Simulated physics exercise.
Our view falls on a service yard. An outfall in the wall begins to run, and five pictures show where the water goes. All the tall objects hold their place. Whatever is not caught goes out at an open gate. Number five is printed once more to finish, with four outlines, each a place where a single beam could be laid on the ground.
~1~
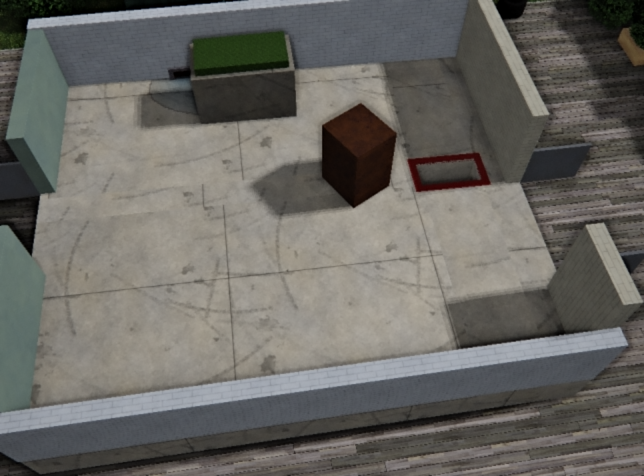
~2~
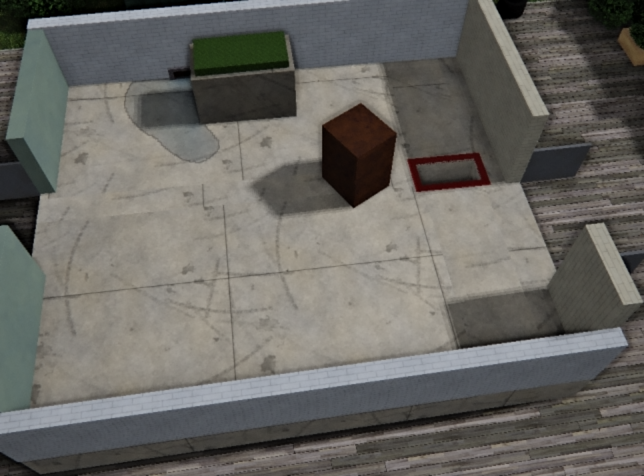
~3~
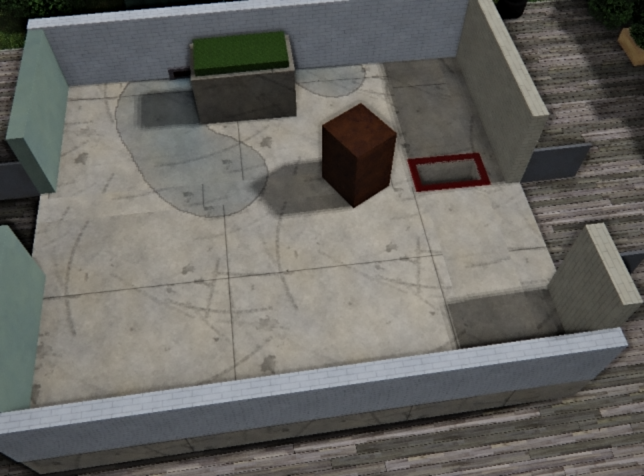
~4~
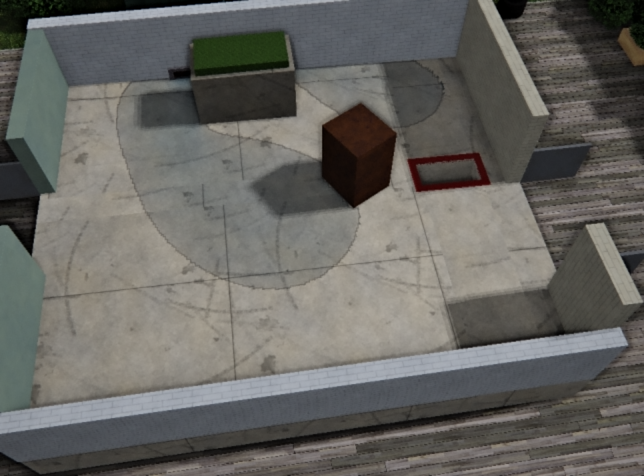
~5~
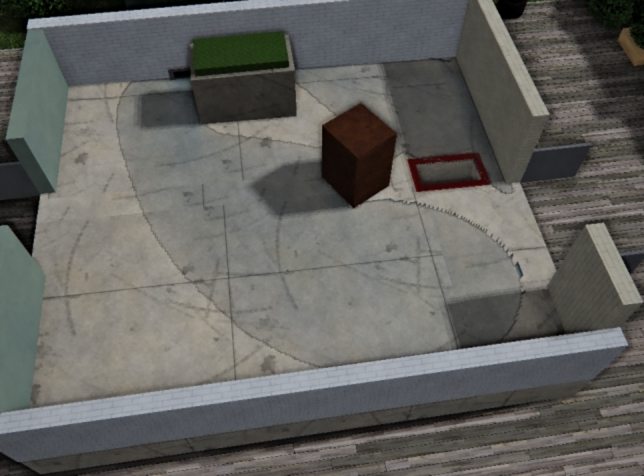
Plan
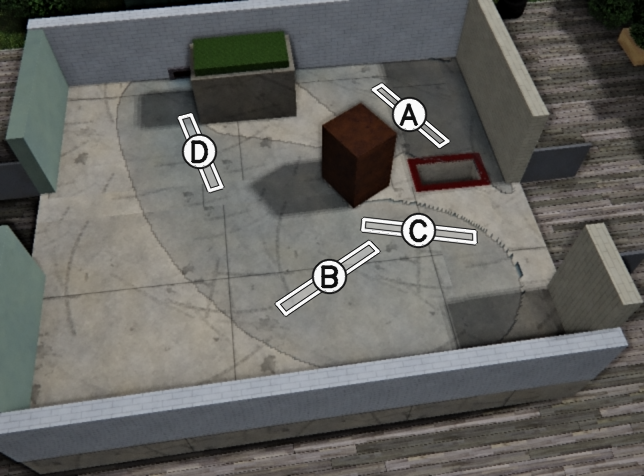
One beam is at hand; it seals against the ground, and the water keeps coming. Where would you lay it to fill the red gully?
B is best.
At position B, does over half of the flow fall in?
No, it does not.
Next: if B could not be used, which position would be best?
A.
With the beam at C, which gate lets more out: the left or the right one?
The right one.
On the marked copy, A from (377, 87) to (443, 143); B from (281, 308) to (373, 246); C from (363, 224) to (474, 237); D from (185, 116) to (215, 188).
For position A, about 14 % of the stream runs into the red gully, about 86 % out by the gates.
For position B, about 21 % of the stream runs into the red gully, about 79 % out by the gates.
For position C, about 10 % of the stream runs into the red gully, about 90 % out by the gates.
For position D, about 10 % of the stream runs into the red gully, about 90 % out by the gates.
